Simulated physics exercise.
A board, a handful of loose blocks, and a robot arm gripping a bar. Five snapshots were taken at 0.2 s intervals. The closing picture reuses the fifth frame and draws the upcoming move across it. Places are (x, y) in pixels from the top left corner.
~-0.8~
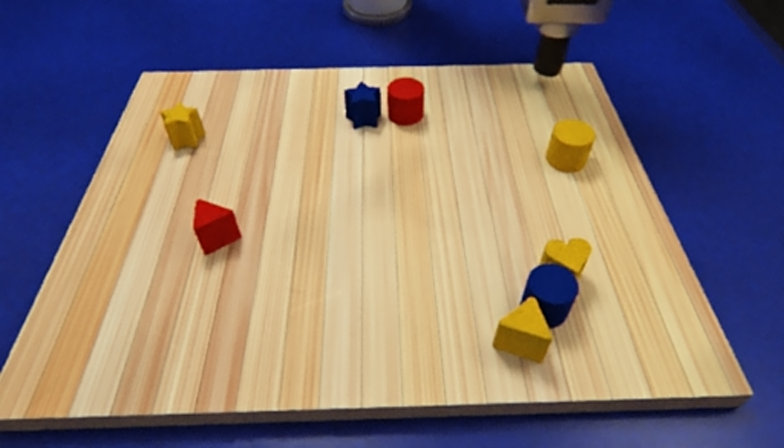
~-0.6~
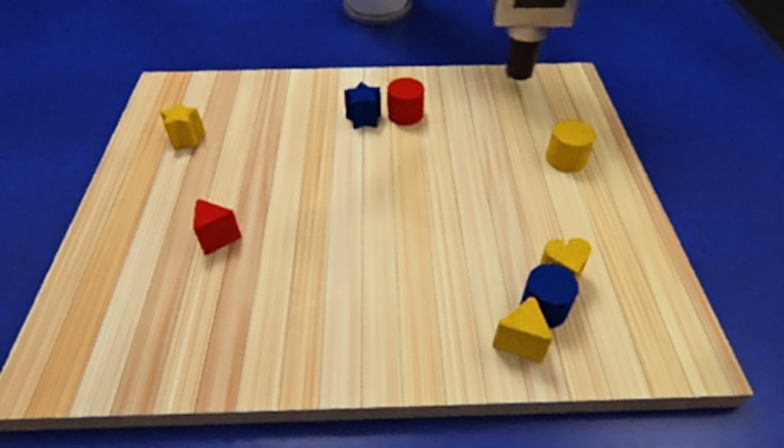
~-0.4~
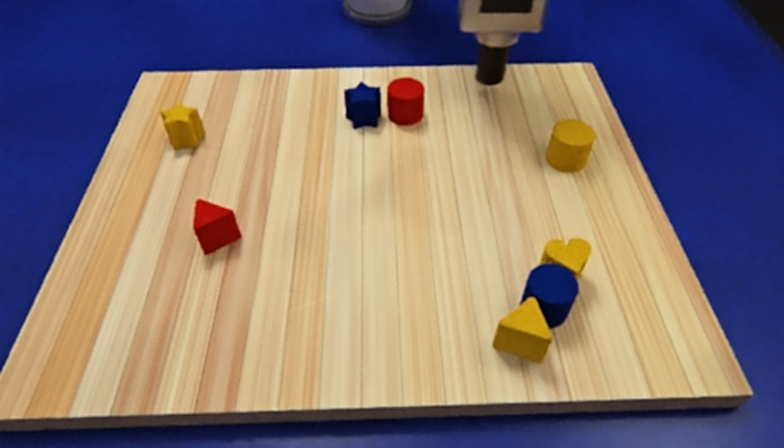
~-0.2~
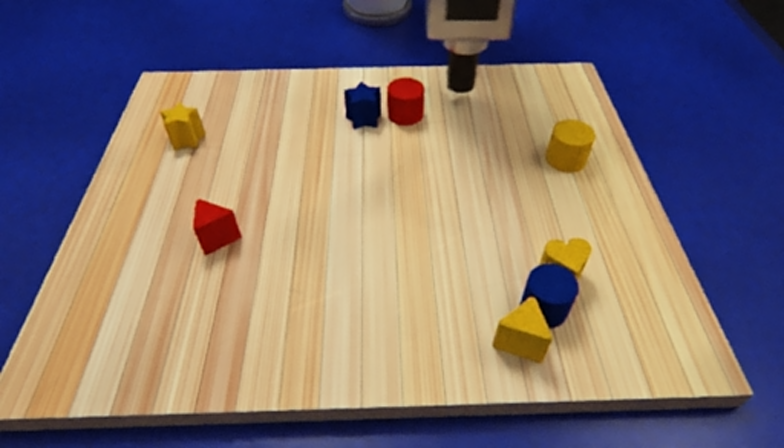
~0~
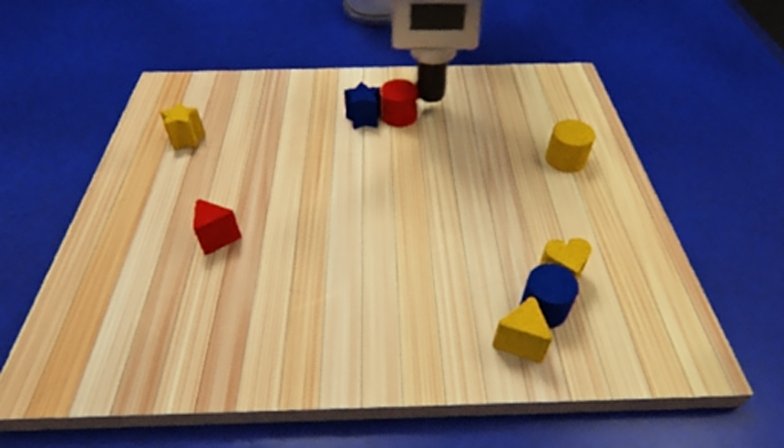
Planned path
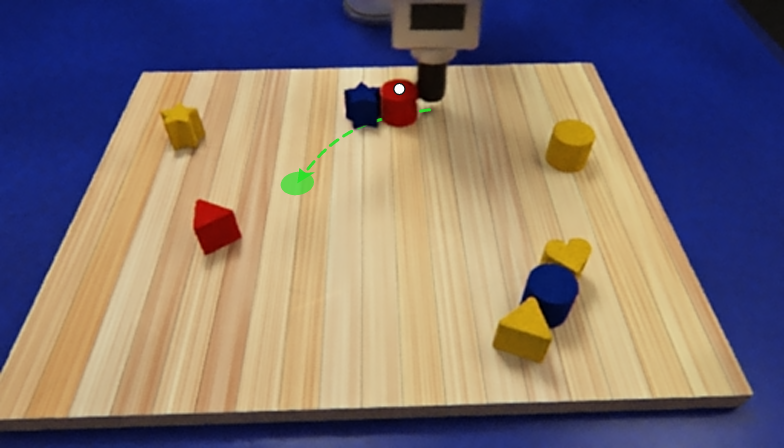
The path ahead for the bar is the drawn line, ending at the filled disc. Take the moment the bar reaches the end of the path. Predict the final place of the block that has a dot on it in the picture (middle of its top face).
Put as a pixel place, it's (290, 113).
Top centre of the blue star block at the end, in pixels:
The centre of its top face lies at (277, 94).
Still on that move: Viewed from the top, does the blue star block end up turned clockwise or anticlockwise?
Looking from above, the answer is clockwise.
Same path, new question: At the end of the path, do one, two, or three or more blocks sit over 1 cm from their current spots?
The push moves two blocks more than 1 cm.
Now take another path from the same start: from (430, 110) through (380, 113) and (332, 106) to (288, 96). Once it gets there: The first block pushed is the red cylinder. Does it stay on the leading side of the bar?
When the path is over, you would find the red cylinder off to the side or behind the bar.
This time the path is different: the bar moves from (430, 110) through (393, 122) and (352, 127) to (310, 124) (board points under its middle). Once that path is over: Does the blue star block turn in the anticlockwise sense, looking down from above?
Answer: No.
Path on the board, from (430, 110) by way of (376, 121) and (331, 145) to (297, 183); the dot is on the red cylinder.
On the path given first. One third of the way, bar at (375, 107); blue star block at (307, 97); red cylinder at (340, 98).
Two thirds of the way, bar at (328, 131); blue star block at (277, 95), turned 40° clockwise; red cylinder at (294, 111).
At the end, bar at (295, 169); blue star block at (277, 94), turned 40° clockwise; red cylinder at (290, 113).
